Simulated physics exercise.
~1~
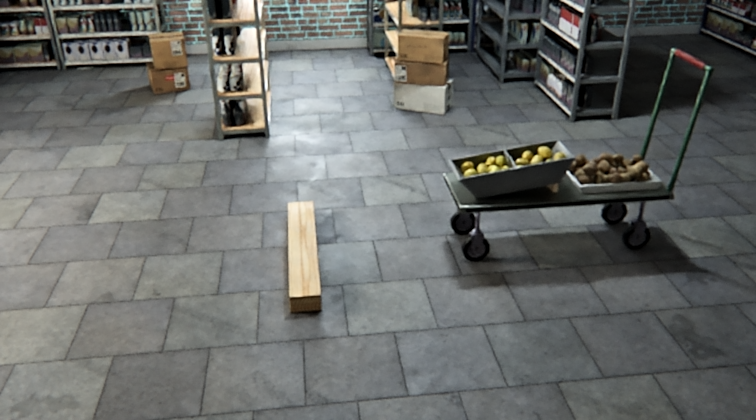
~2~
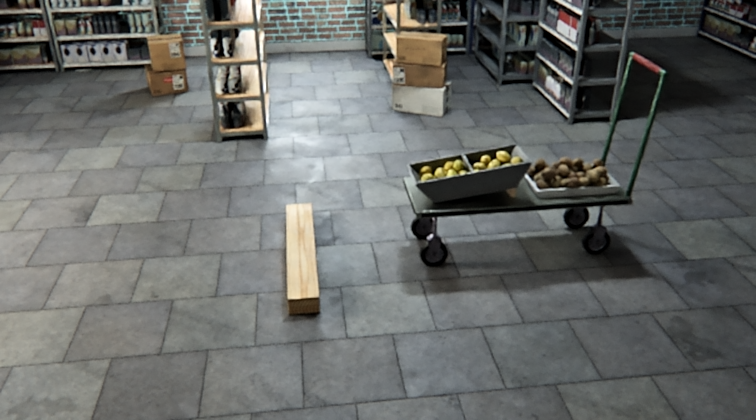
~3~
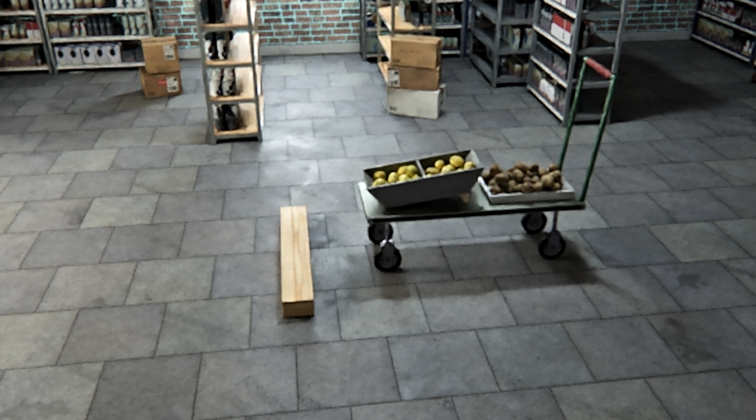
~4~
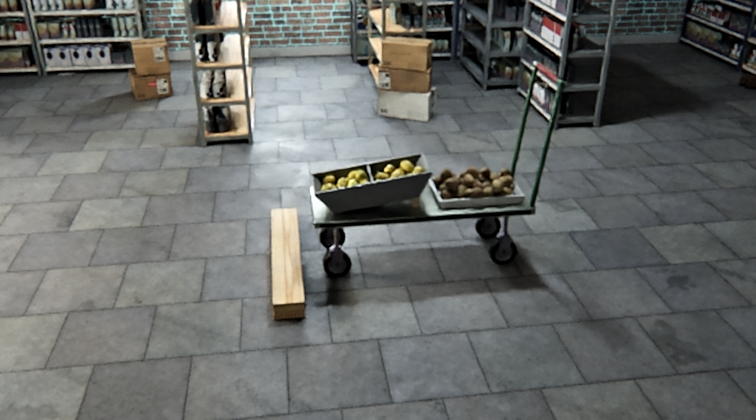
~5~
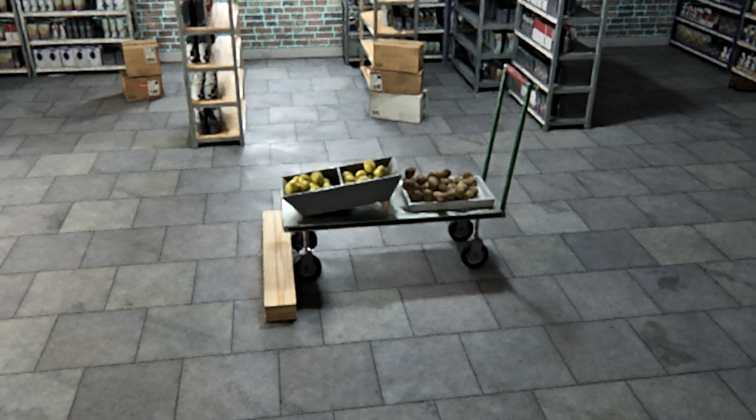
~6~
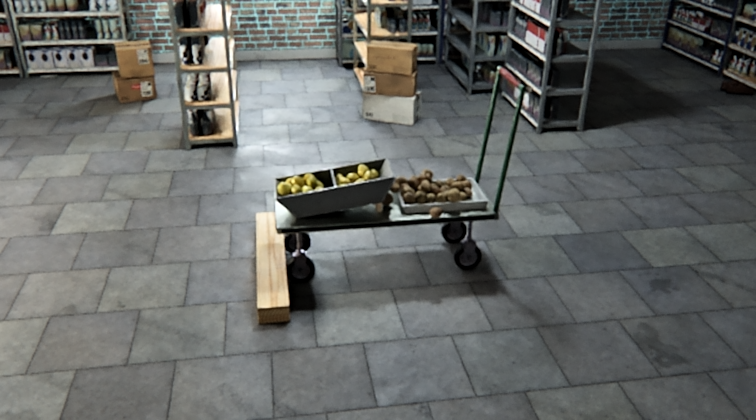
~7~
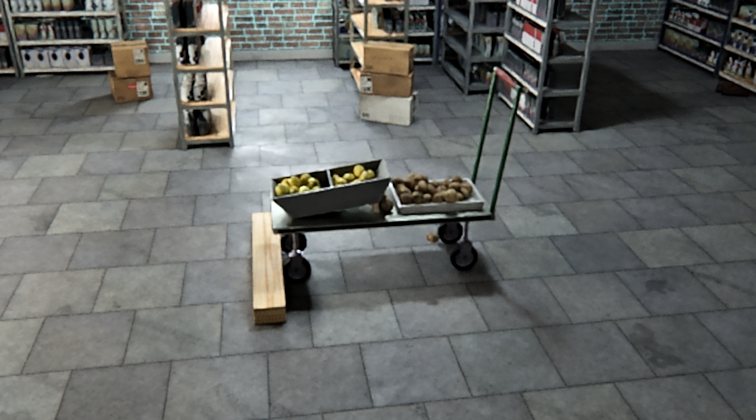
Storeroom with tiled floor, a flat trolley rolling left into a wooden beam and stopping, a few potatoes spilling, the lemons staying in their basket.
